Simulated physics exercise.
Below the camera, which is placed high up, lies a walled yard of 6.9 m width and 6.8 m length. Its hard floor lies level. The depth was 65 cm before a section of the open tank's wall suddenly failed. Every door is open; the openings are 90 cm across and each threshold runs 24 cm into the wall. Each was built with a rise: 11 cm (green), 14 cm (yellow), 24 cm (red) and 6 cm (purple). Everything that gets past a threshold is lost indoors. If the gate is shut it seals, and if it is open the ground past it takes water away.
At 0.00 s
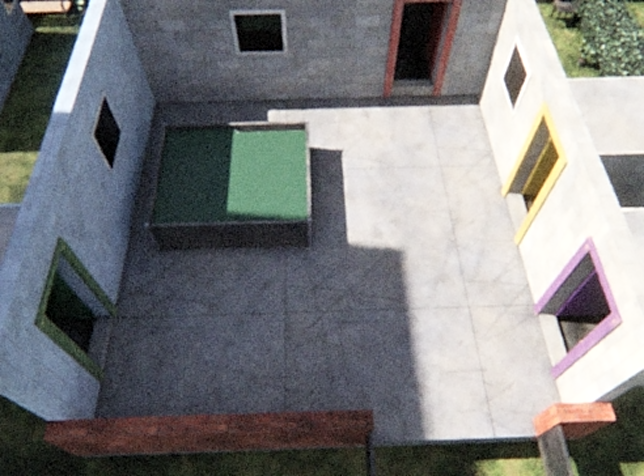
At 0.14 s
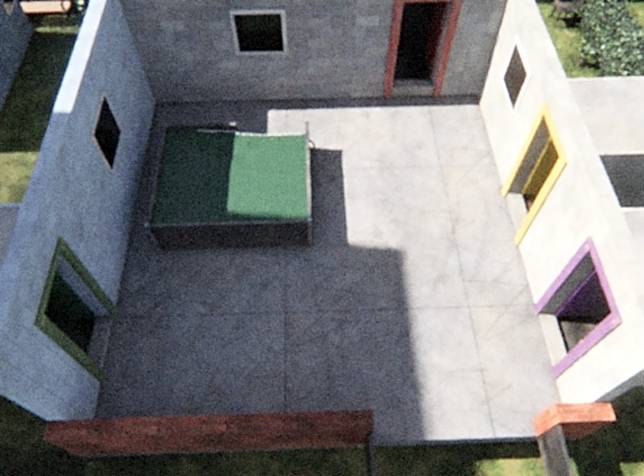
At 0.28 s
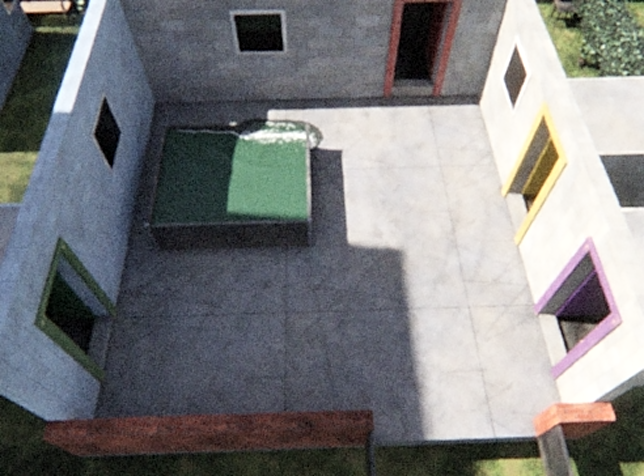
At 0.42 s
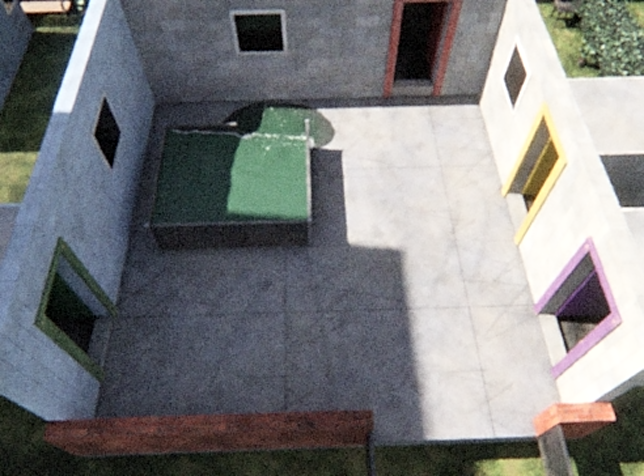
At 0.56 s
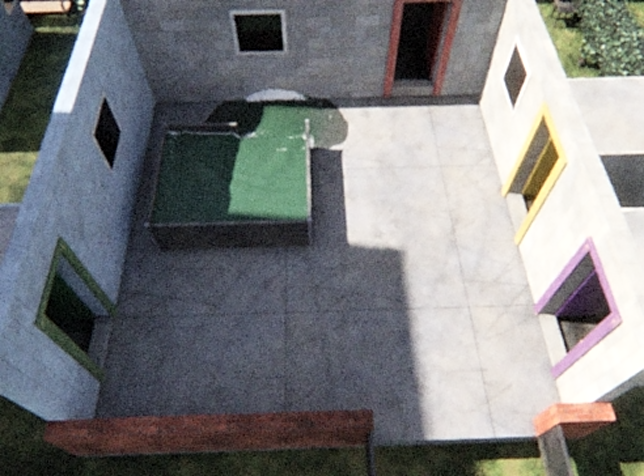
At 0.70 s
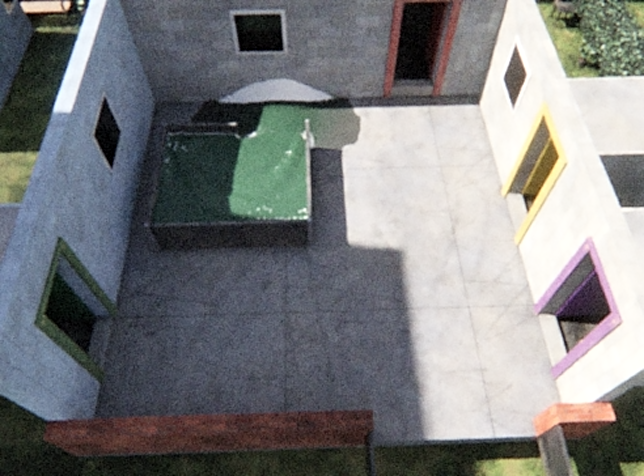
In a walled yard, water pours from the open tank's far side and spreads across the floor.
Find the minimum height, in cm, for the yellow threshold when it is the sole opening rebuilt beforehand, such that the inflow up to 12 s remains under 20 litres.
The minimum height is about 6 cm.
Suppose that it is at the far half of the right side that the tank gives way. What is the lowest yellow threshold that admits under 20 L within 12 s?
That way, roughly 17 cm.
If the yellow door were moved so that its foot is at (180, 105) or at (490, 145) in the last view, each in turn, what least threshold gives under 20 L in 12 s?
Minimums: Roughly 22 cm and 18 cm.
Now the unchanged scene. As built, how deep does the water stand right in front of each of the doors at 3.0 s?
Green door 0 cm, yellow door 4 cm, red door 11 cm, purple door 0 cm.
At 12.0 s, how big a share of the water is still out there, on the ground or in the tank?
I'd put it at about 80 per cent.
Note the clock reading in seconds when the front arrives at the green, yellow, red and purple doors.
Door green: 3.6 seconds; door yellow: 2.8 seconds; door red: 1.3 seconds; door purple: 3.8 seconds.
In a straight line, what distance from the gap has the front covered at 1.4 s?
Around 3.2 m from the gap.
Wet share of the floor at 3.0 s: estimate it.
Wet share: Around 30 %.
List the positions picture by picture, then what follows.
The open tank at (233, 173) is whole and still, 65 cm deep; the yellow door at (529, 183) is dry, in the first frame.
The front is at a hidden place, 0.2 m from the gap on the far side; 0.2 m2 of floor is wet, 65 cm left at the back, in the second frame.
The front is at (254, 122), 0.8 m from the gap on the far side; 1.1 m2 of floor is wet, 65 cm left at the back, in the third frame.
Water pours out on the far side and has run 1.3 m, to (255, 106); about 8 cm deep outside, 65 cm at the back, in the fourth frame.
Water pours out on the far side and has run 1.5 m, to (319, 98); about 7 cm deep outside, 65 cm at the back, in the fifth frame.
The gap is on the far side, the front 1.6 m out at (342, 98); the back of the open tank holds 62 cm; 3.8 m in a straight line remain to the yellow door at (529, 183), in the sixth frame.
After 1.4 s water covers 10 % of the floor, deepest (48 cm) near (283, 103); it has not reached the yellow door.
After 3.0 s water covers 30 % of the floor, deepest (34 cm) near (283, 103); 4 cm at the yellow door, 0 litres in over its 14 cm threshold.
After 12.0 s water covers 95 % of the floor, deepest (10 cm) near (560, 405); 6 cm at the yellow door, 0 litres in over its 14 cm threshold.
At the yellow door as built, the water arrived by 2.9 s and peaked near 11 cm at 3.8 s.
Run again over the same 12 s with other heights there, 31 litres in over 5 cm, 10 litres over 7 cm. The limit of 20 litres is kept from about 6 cm up.
